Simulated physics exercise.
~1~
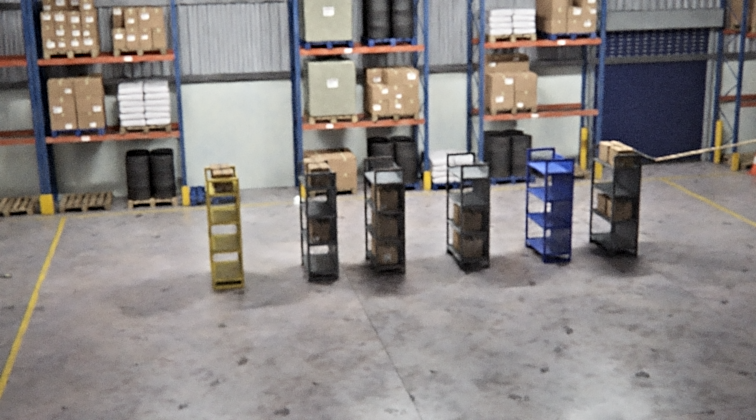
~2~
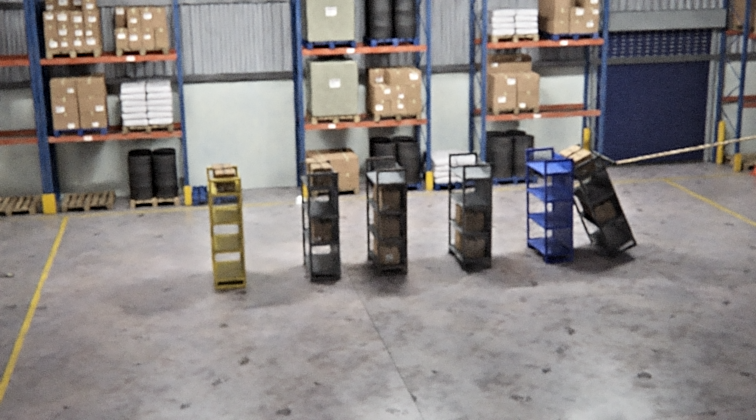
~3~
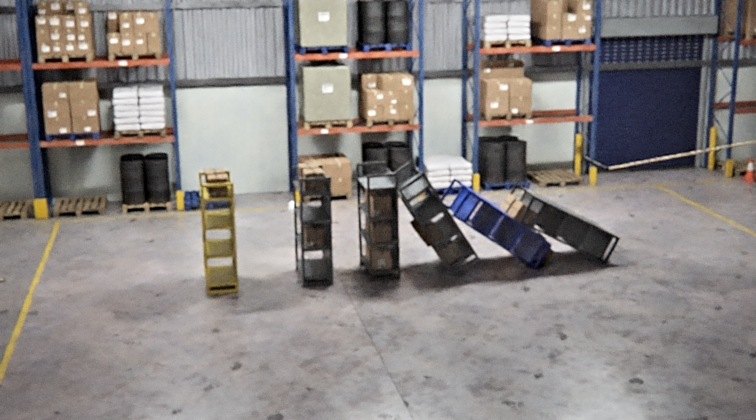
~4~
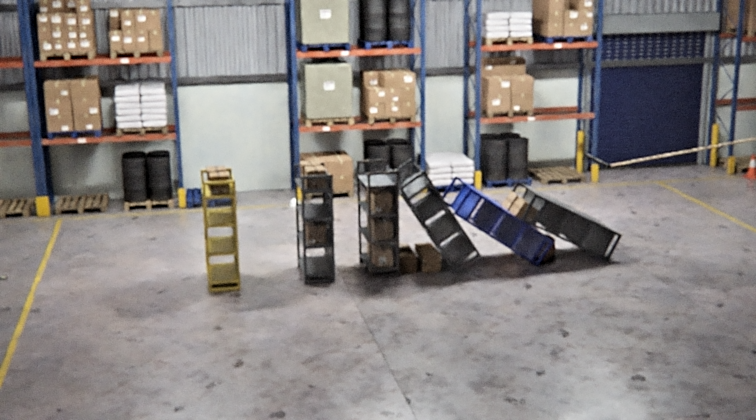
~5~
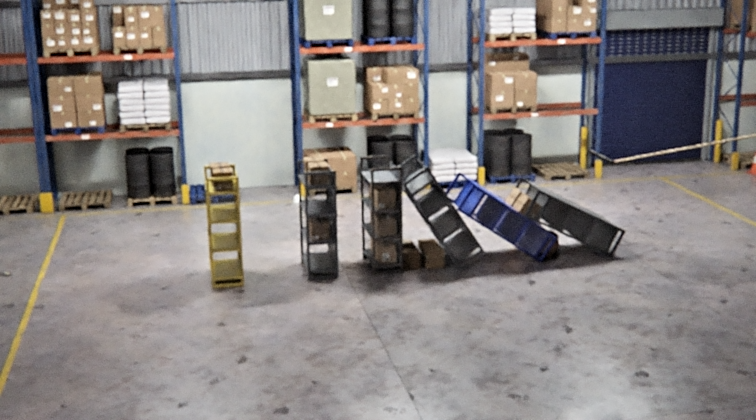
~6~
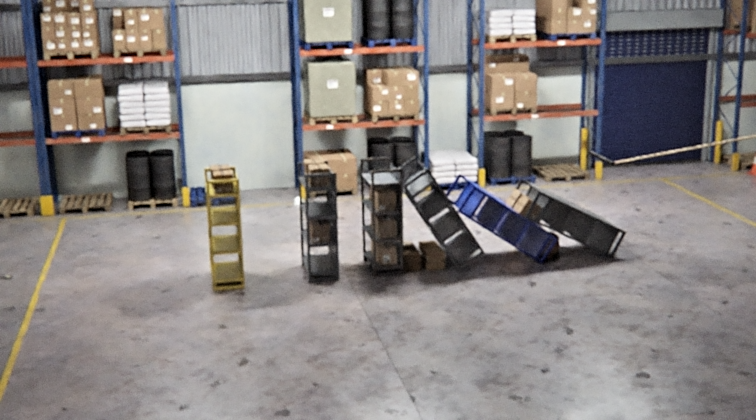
Three shelving units on the right topple leftward in turn, while three others stay standing.
